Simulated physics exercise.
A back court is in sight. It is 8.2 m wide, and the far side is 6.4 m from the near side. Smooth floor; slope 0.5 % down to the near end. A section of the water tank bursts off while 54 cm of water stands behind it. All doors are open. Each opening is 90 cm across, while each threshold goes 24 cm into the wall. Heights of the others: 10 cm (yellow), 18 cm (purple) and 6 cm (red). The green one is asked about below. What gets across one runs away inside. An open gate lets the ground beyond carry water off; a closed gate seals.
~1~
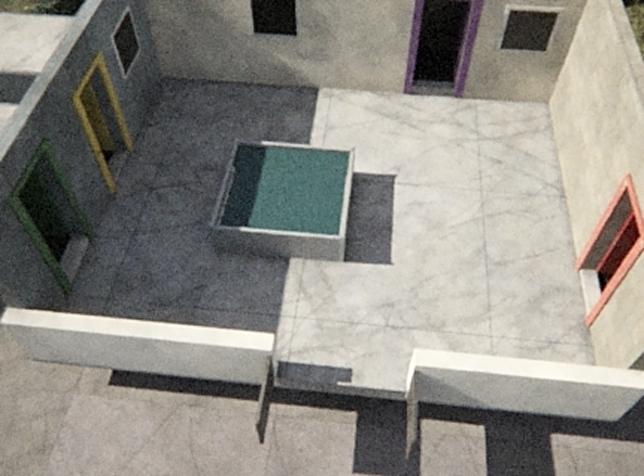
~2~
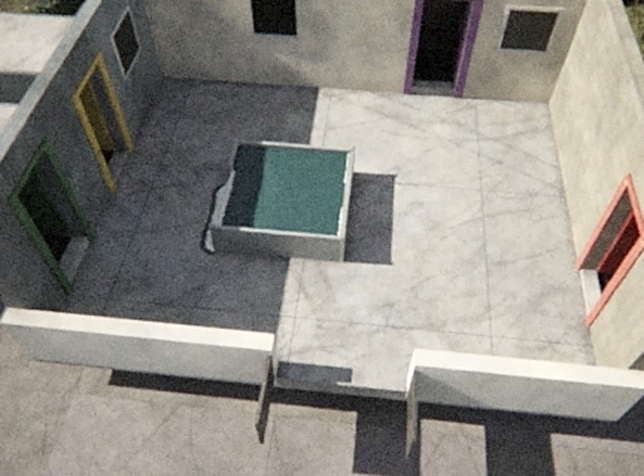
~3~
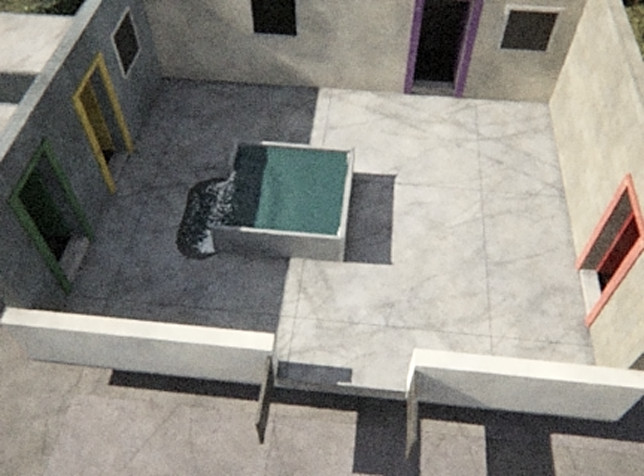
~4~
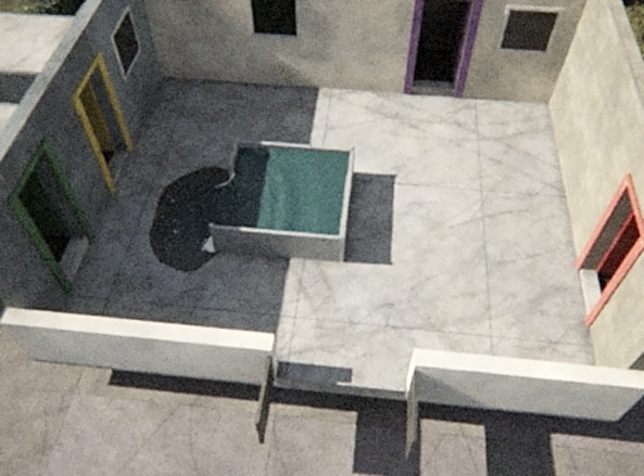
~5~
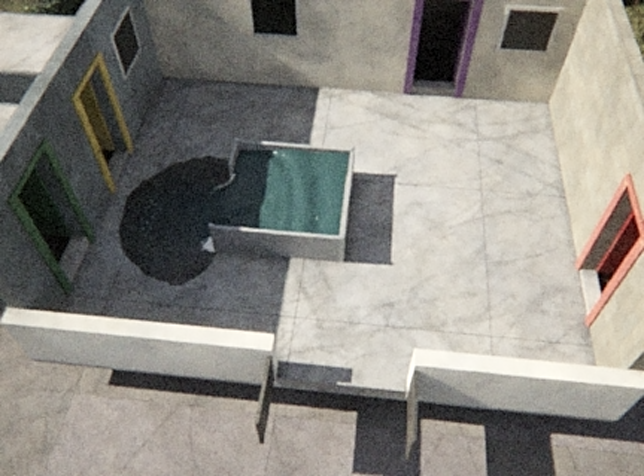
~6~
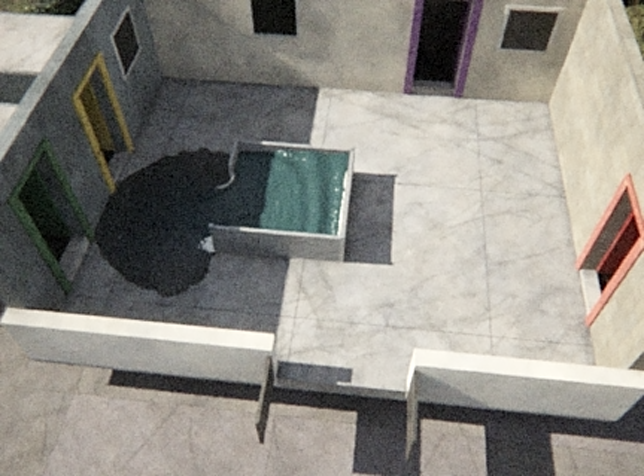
Water tank in a walled courtyard bursting open on its left side, dark water pouring out and spreading across the shaded floor.
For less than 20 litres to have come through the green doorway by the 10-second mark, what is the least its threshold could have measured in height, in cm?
20 cm or so.
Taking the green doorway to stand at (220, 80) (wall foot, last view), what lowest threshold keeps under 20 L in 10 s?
Around 7.5 cm would do it.
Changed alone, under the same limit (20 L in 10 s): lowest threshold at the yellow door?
Yellow: Roughly 19 cm.
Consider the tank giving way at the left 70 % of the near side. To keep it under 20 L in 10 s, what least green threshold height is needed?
Then the minimum is about 12.0 cm.
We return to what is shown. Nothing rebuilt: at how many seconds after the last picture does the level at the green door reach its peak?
At roughly 1.0 s.
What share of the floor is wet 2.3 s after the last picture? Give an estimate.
Approximately 25 % of the floor.
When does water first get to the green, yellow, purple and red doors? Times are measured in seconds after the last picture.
It gets to green after 0.2 s, yellow after 0.1 s, purple after 5.5 s and red after 5.5 s.
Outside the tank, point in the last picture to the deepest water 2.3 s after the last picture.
Around pixel (48, 338).
Then, 0.7 s after the last picture water covers 15 % of the floor, deepest (32 cm) near (100, 220); 23 cm at the green door, 0 litres in over its 19 cm threshold.
Then, 2.3 s after the last picture water covers 25 % of the floor, deepest (33 cm) near (48, 338); 21 cm at the green door, 22 litres in over its 19 cm threshold.
Then, 9.3 s after the last picture water covers 95 % of the floor, deepest (8 cm) near (48, 338); 7 cm at the green door, 25 litres in over its 19 cm threshold.
At the green door as built, the water peaked near 26 cm, 1.1 s after the last picture.
Run again over the same 10 s with other heights there, 36 litres in over 17.5 cm, 6 litres over 23.5 cm. The limit of 20 litres is kept from about 20 cm up.
